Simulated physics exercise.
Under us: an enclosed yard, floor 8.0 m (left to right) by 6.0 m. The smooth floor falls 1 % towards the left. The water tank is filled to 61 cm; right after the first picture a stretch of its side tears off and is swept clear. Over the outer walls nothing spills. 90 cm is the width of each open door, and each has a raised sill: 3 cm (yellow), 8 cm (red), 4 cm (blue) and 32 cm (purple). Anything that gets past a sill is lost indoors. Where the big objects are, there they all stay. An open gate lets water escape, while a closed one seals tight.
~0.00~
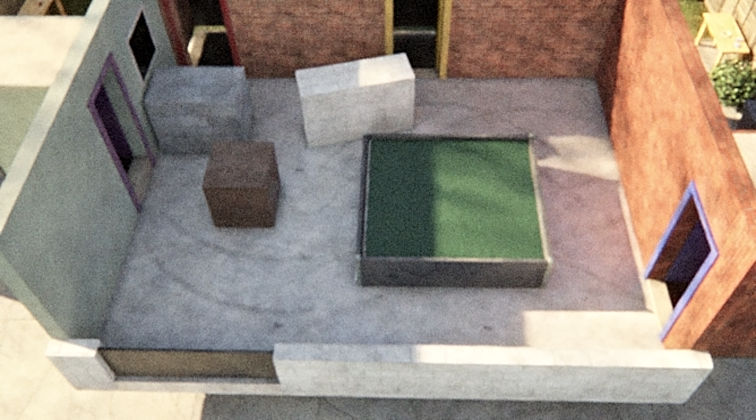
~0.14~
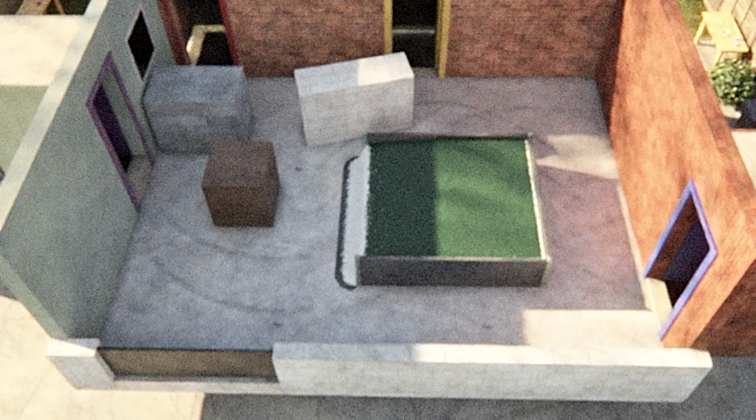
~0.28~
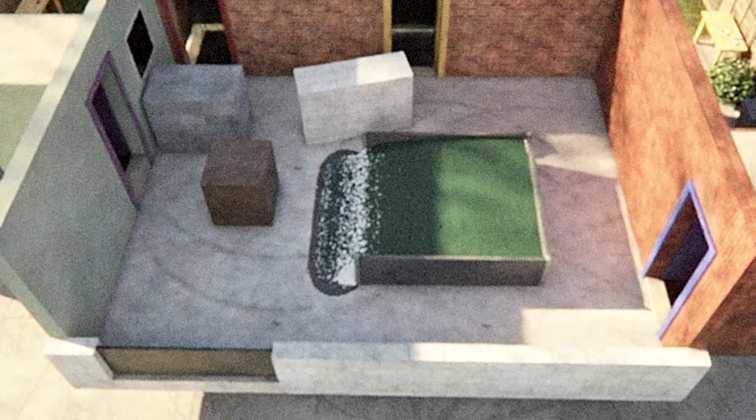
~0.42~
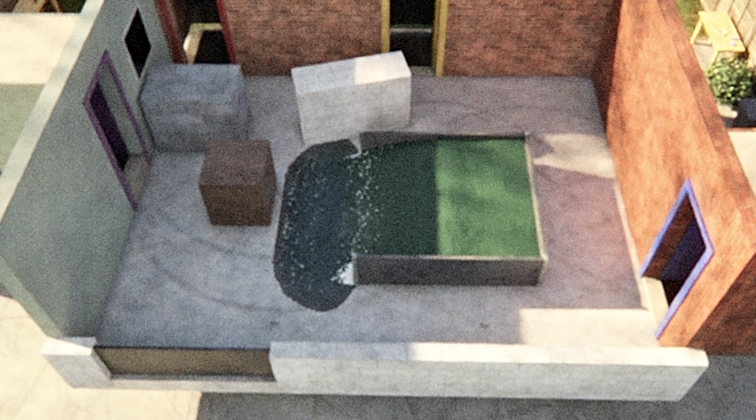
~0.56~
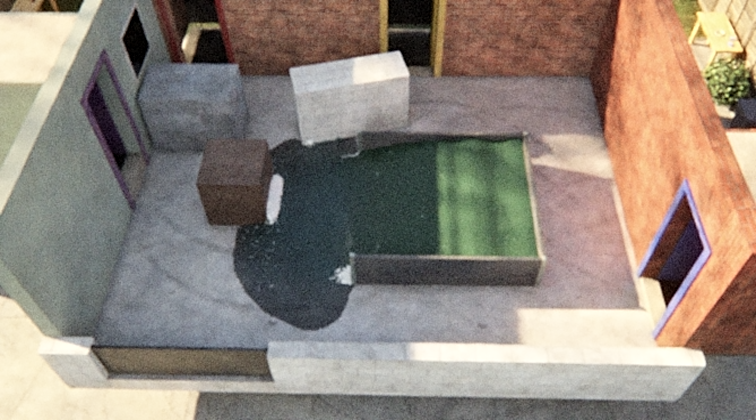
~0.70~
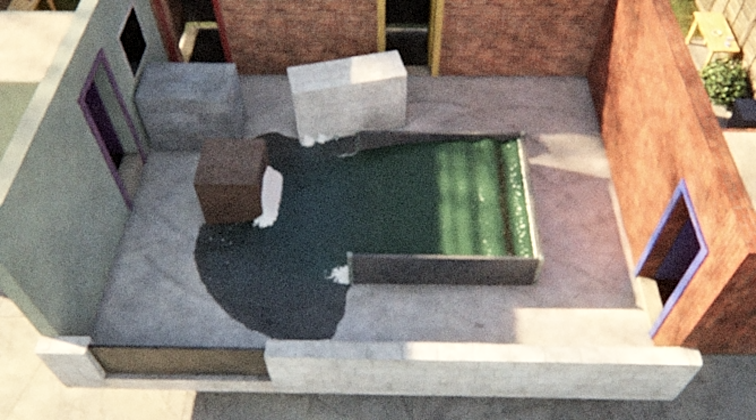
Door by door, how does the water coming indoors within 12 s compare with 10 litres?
The yellow door lets in more than that; the red door lets in more than that; the blue door lets in more than that; the purple door lets in no more than that.
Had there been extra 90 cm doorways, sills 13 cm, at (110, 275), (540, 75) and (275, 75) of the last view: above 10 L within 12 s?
In sequence the answers are more than that, less than that and more than that.
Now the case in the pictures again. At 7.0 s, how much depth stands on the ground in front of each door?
Yellow 7 cm, red 14 cm, blue 0 cm, purple 19 cm.
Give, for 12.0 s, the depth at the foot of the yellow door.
Roughly 5.5 centimetres.
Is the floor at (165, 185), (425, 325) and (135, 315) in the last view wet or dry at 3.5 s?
Listed in sequence, the spots are drenched, bone dry and drenched.
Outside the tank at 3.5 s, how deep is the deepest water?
Around 32 centimetres deep.
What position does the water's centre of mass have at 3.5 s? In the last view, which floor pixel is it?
I'd put it close to (277, 216).
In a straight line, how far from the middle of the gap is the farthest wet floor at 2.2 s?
Roughly 5.0 metres out.
After 1.4 s water covers 35 % of the floor and is deepest (46 cm) near (273, 211); yellow door not reached, red door not reached, blue door not reached, purple door 6 cm at the sill, 0 L in.
After 2.2 s water covers 45 % of the floor and is deepest (51 cm) near (82, 362); yellow door not reached, red door 3 cm at the sill, 0 L in, blue door not reached, purple door 23 cm at the sill, 0 L in.
After 3.5 s water covers 55 % of the floor and is deepest (32 cm) near (82, 362); yellow door 3 cm at the sill, 0 L in, red door 10 cm at the sill, 4 L in, blue door not reached, purple door 24 cm at the sill, 0 L in.
After 7.0 s water covers 90 % of the floor and is deepest (20 cm) near (198, 202); yellow door 7 cm at the sill, 21 L in, red door 14 cm at the sill, 66 L in, blue door not reached, purple door 19 cm at the sill, 0 L in.
After 12.0 s water covers 100 % of the floor and is deepest (14 cm) near (646, 370); yellow door 6 cm at the sill, 55 L in, red door 10 cm at the sill, 112 L in, blue door 8 cm at the sill, 50 L in, purple door 12 cm at the sill, 0 L in.
